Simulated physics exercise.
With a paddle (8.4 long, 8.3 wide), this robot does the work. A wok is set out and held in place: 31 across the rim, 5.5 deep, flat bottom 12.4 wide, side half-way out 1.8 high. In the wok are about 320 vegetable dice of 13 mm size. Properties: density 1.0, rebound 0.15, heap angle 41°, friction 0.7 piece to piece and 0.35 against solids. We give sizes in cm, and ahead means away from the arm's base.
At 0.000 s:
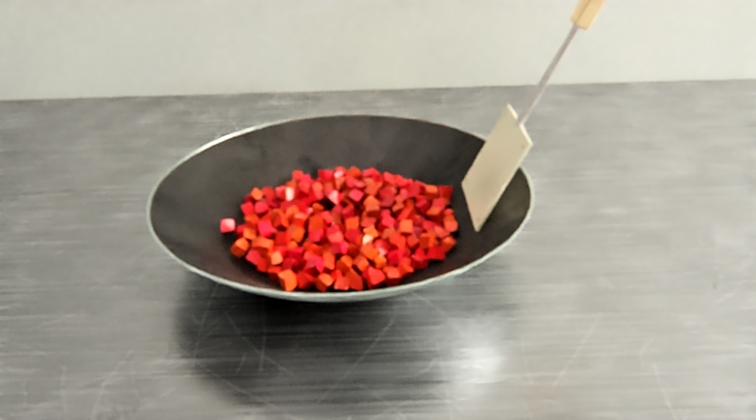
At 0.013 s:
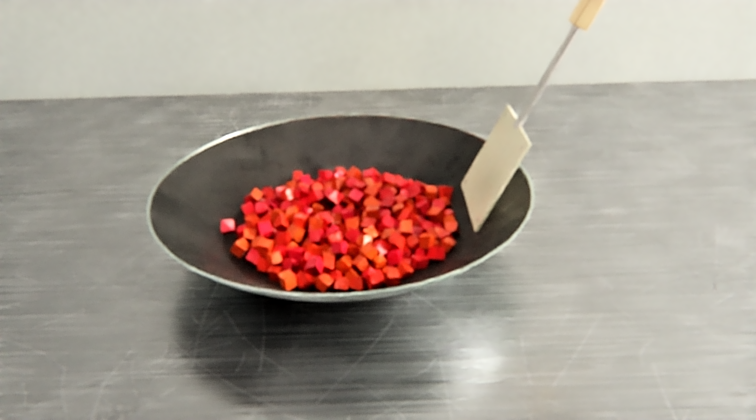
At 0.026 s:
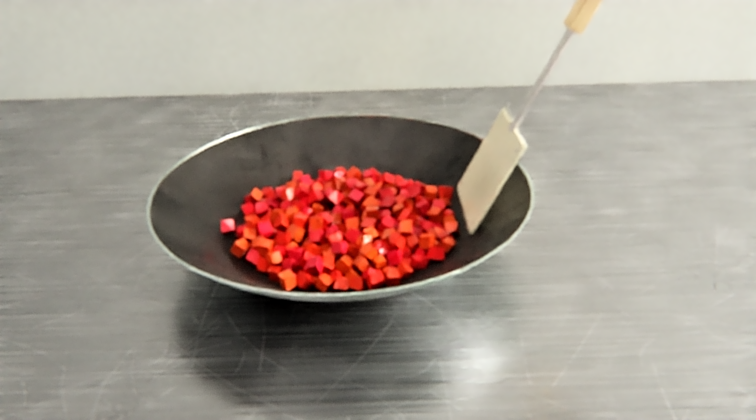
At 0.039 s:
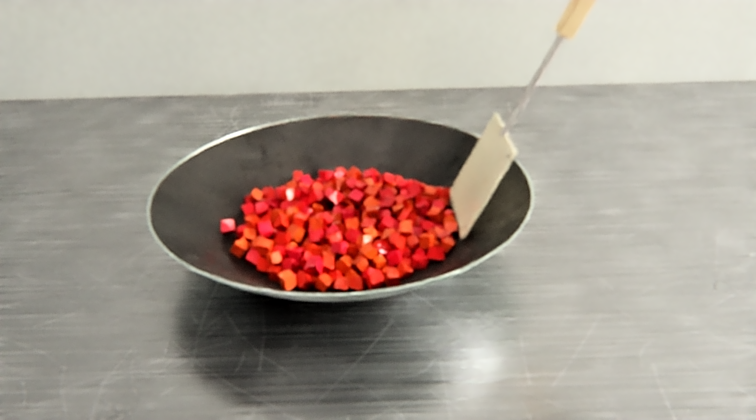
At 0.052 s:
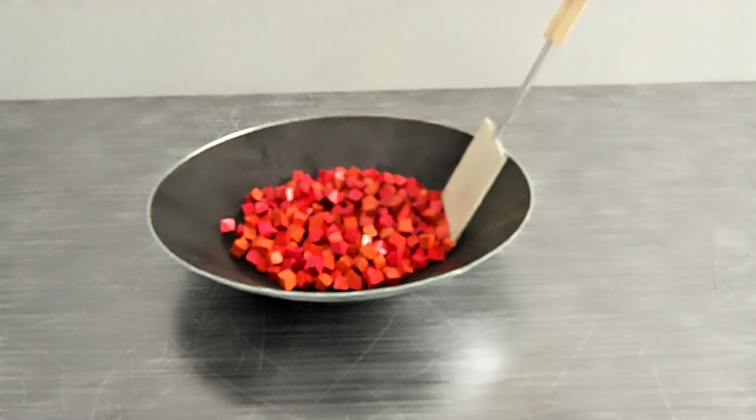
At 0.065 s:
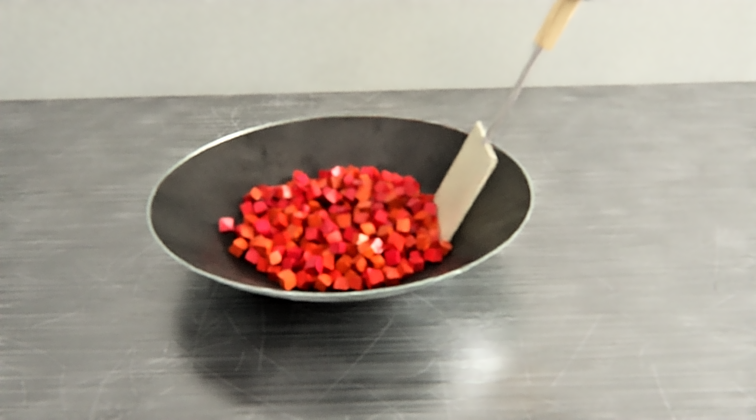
Red and orange diced vegetables sitting in a dark wok as a wooden-handled paddle slides slowly left against the pile's right edge.
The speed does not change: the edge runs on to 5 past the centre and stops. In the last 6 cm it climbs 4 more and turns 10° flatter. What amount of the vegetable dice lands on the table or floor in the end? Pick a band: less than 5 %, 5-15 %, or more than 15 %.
It falls in the band less than 5 %.
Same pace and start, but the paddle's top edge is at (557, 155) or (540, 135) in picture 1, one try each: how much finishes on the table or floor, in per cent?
Close to 0 and 0 percent respectively.
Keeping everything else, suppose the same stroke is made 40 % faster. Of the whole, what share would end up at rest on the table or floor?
I'd expect near 5 per cent.
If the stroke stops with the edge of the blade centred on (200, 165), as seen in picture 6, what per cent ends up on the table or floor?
Approximately 40 per cent, I reckon.
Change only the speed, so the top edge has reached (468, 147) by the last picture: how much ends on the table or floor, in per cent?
I'd say around 5 per cent.
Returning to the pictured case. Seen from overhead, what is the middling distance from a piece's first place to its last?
The figure is about 7 cm.
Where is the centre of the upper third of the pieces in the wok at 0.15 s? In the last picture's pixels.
It sits at about (264, 207).
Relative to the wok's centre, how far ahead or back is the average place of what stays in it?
Forward offset: Roughly 6.0 cm.
After 0.15 s, sloping 64°, highest piece 5 above the table; 322 in the wok.
After 0.23 s, sloping 60°, highest piece 7 above the table; 320 in the wok, 2 on the blade or in flight.
After 0.47 s, sloping 54°, highest piece 7 above the table; 314 in the wok, 8 on the table or floor.
After 1.52 s, sloping 54°, highest piece 7 above the table; 314 in the wok, 8 on the table or floor.
In the end, 314 in the wok, 8 on the table or floor. That is 2 % on the table or floor.
